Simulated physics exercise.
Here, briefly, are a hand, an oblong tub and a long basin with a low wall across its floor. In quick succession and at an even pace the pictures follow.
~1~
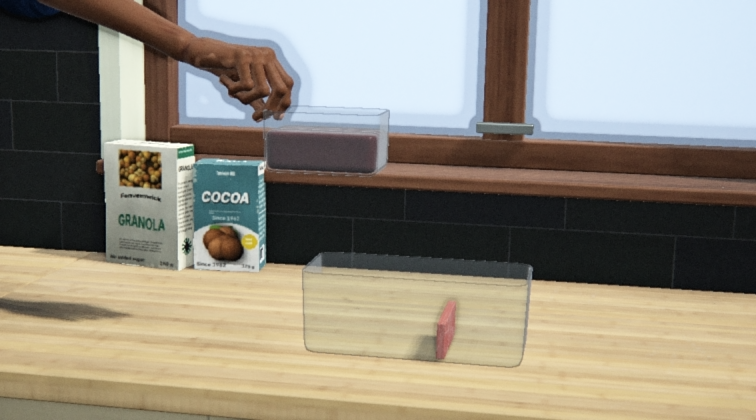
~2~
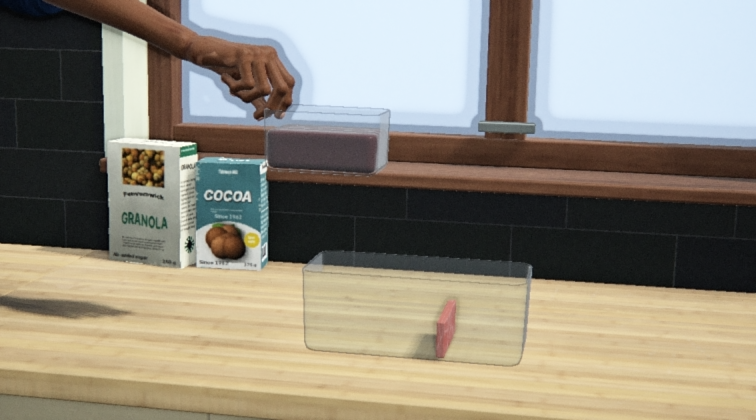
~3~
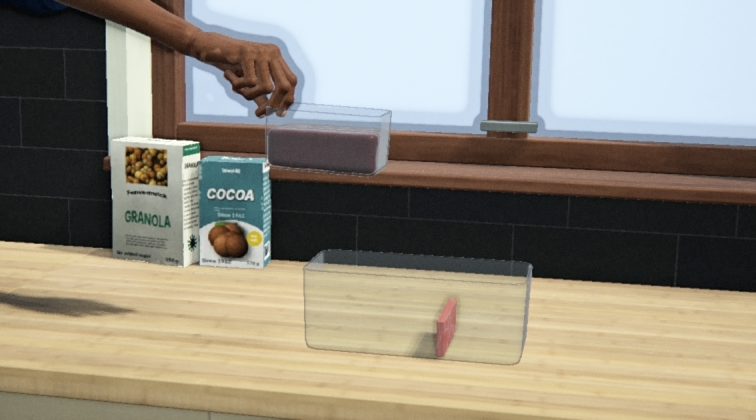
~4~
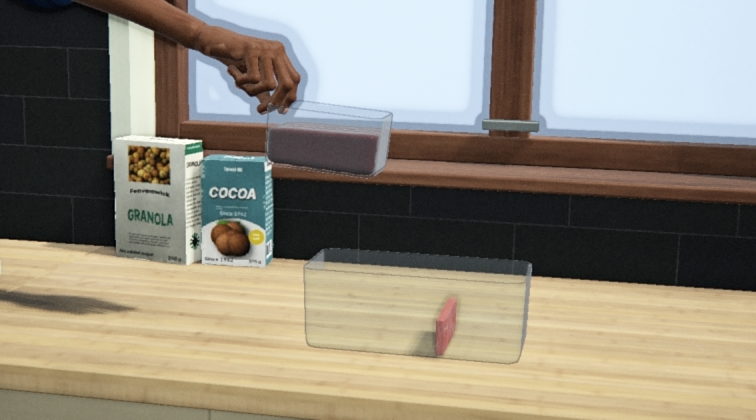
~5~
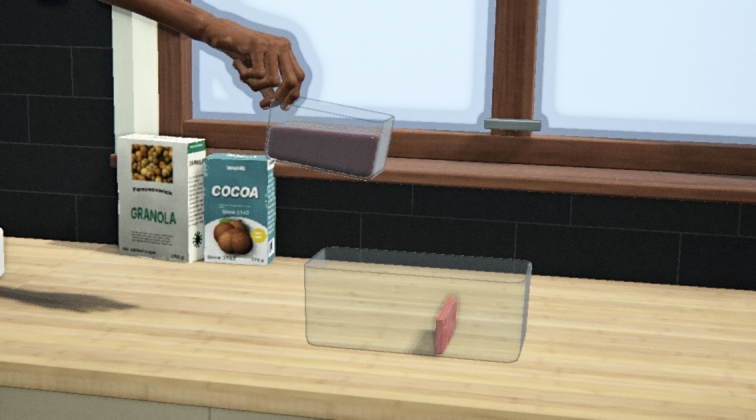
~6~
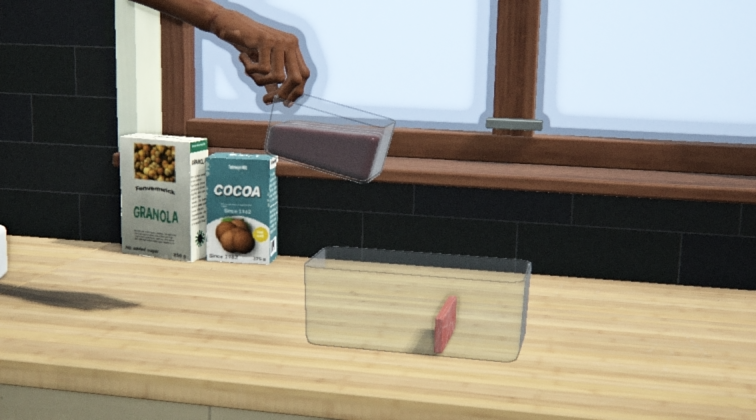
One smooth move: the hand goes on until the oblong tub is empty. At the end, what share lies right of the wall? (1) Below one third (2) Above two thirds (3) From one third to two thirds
The answer is 1.
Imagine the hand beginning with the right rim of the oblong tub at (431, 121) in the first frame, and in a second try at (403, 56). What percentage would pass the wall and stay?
Estimate, first then second: 65 per cent and 50 per cent.
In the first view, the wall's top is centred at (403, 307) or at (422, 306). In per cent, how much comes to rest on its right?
Record: Case 1 near 65 %, case 2 near 55 %.
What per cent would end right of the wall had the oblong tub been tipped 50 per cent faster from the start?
Close to 10 in a hundred.
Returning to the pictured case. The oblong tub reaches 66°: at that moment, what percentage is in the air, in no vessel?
Close to 35 in a hundred.
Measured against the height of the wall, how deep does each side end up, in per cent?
Close to 50 for the left and 20 for the right.
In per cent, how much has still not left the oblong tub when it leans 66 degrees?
Near 60 percent is still in there.
A moment on, the oblong tub is tipped part way and 59 per cent is still to pour, 5 is left of the wall and 0 right of it.
Next, the oblong tub is tipped on its side and 17 per cent is still to pour, 48 is left of the wall and 19 right of it.
Then the oblong tub is tipped on its side and 4 per cent is still to pour, 66 is left of the wall and 19 right of it.
Later the oblong tub is tipped on its side and 1 per cent is still to pour, 73 is left of the wall and 19 right of it.
In the end 74 per cent lies left of the wall, 19 right of it and 6 outside.
